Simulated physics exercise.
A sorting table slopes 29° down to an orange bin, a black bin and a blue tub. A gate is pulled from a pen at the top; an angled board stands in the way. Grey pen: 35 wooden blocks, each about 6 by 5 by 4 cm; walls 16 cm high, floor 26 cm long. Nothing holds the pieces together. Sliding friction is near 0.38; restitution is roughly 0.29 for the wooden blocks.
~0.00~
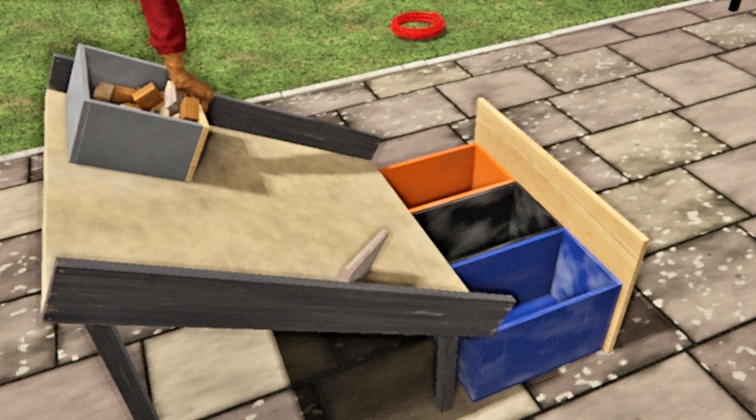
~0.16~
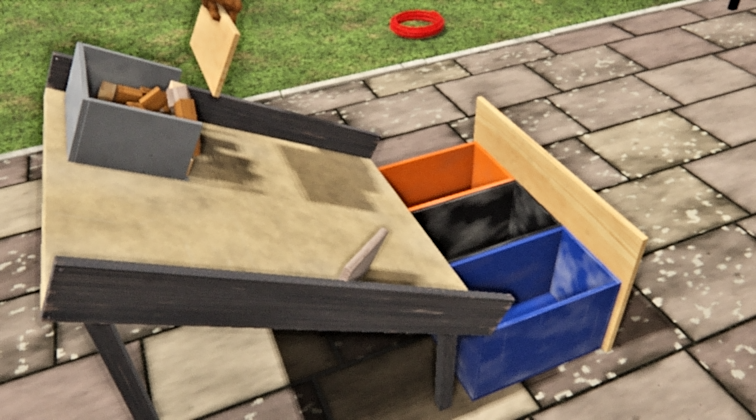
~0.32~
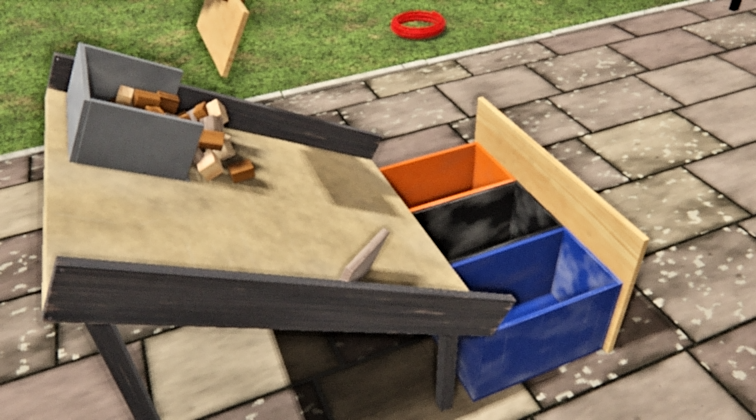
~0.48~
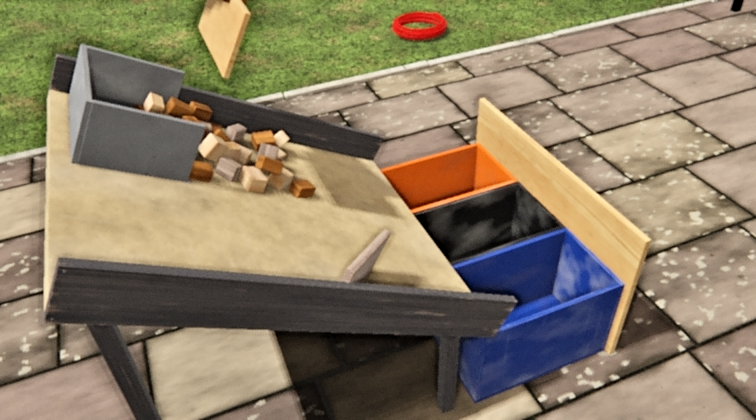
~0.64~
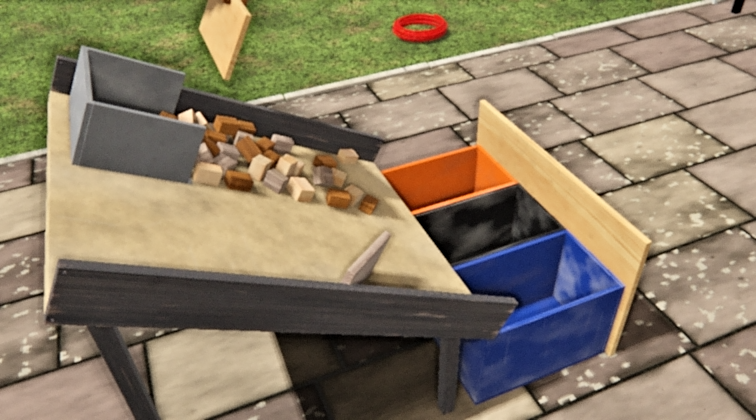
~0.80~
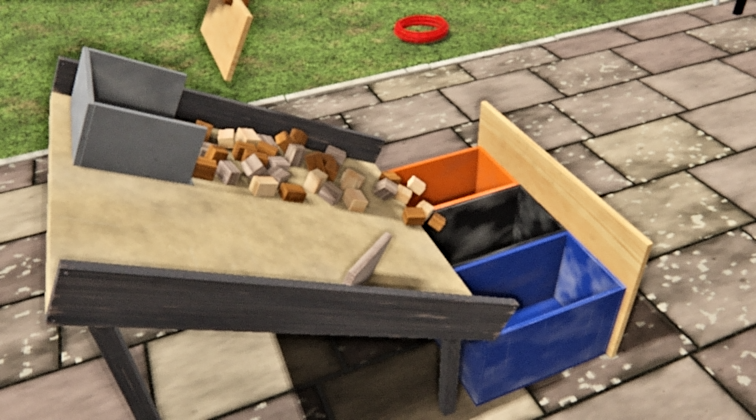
Wooden blocks tumble from a grey pen down a sloping table after a gloved hand lifts its gate.
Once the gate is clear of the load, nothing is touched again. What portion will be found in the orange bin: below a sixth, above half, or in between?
Ending in the orange bin: Upwards of half of them.
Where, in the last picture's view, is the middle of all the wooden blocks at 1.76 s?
At about (485, 238).
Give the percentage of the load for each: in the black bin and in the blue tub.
Roughly 30 and 0 per cent.
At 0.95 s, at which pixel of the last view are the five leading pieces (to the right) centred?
Around (467, 232).
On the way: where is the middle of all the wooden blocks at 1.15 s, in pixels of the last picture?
Around (434, 202).
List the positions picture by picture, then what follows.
In the first frame (each is followed by its nearest rim corner in this view), grey pen, (90, 100); orange bin, (398, 215); none out.
In the second frame, grey pen, (89, 99).
In the third frame, grey pen, (91, 99); 11 out, the lowest block at (242, 171).
In the fourth frame, grey pen, (92, 101); 20 out, the lowest block at (302, 189).
In the fifth frame, grey pen, (93, 102); 30 out, the lowest block at (348, 157).
In the sixth frame, grey pen, (95, 103); orange bin, (401, 218); 35 out, the lowest block at (416, 186).
After 0.95 s, 3 in the orange bin, 3 in the black bin, 25 on the slope and 4 in the air.
After 1.15 s, 12 in the orange bin, 6 in the black bin, 12 on the slope and 5 in the air.
After 1.41 s, 21 in the orange bin, 9 in the black bin and 5 in the air.
Final count (at 1.76 s), 24 in the orange bin and 11 in the black bin. Asked share, 24 of 35, 69 per cent.
